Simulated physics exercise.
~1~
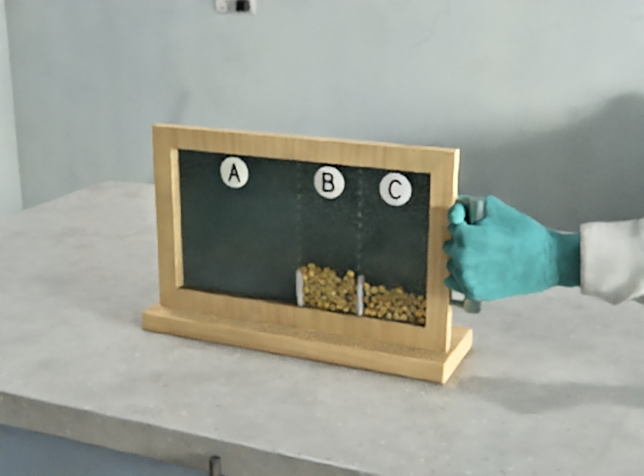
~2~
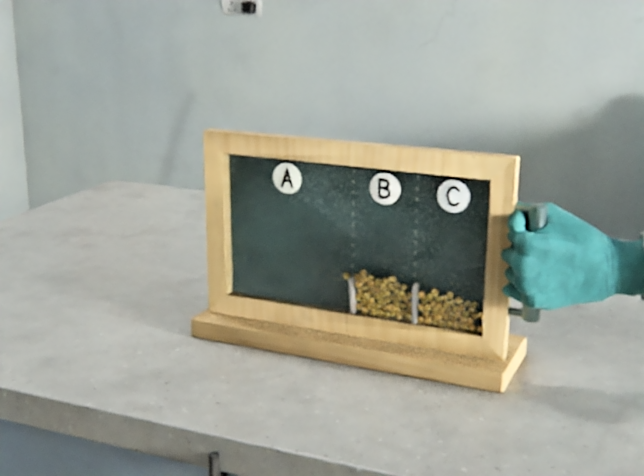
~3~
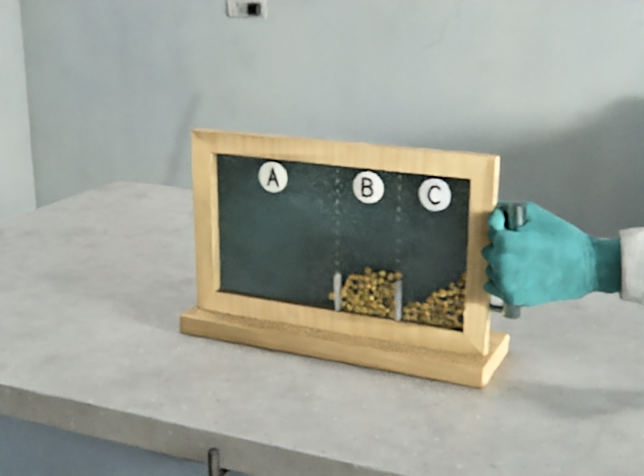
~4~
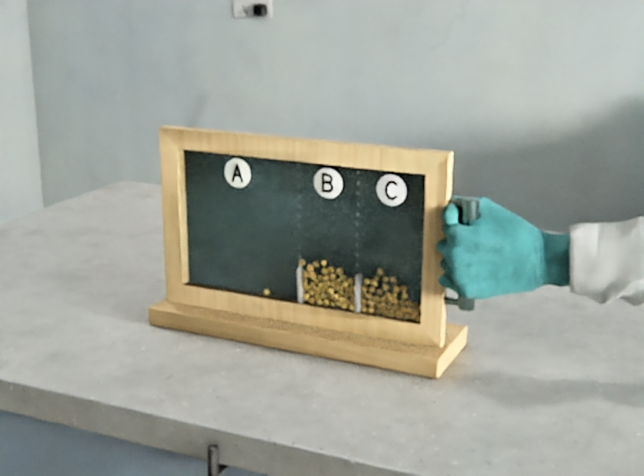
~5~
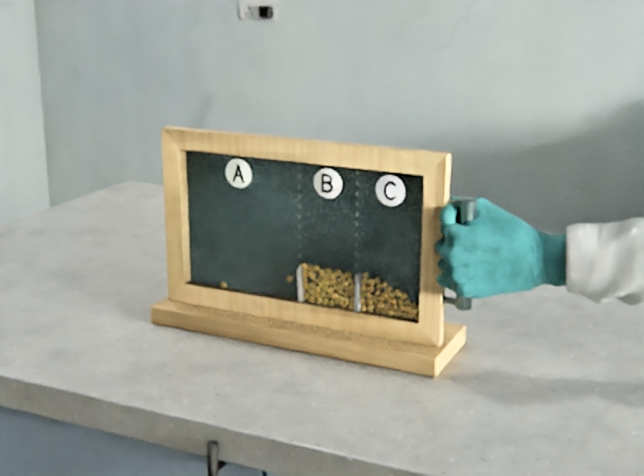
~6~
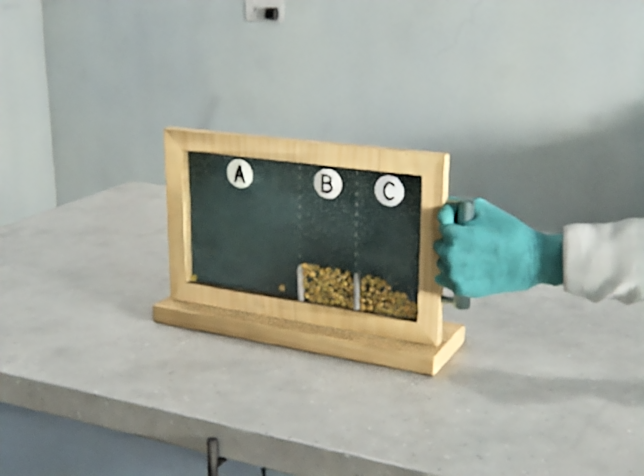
A wooden-framed upright case with a dark green back slides on a pale grey counter against a grey wall, seen from the front and slightly above. Round white labels A, B and C mark its sections, and small golden-brown beads lie in low heaps under B and C, split by short dividers. A teal-gloved hand gripping the right-hand handle pushes the case right, then draws it back left. The beads shift and pile unevenly, and a few stray into section A. The case stops near where it began, with most beads still under B and C.
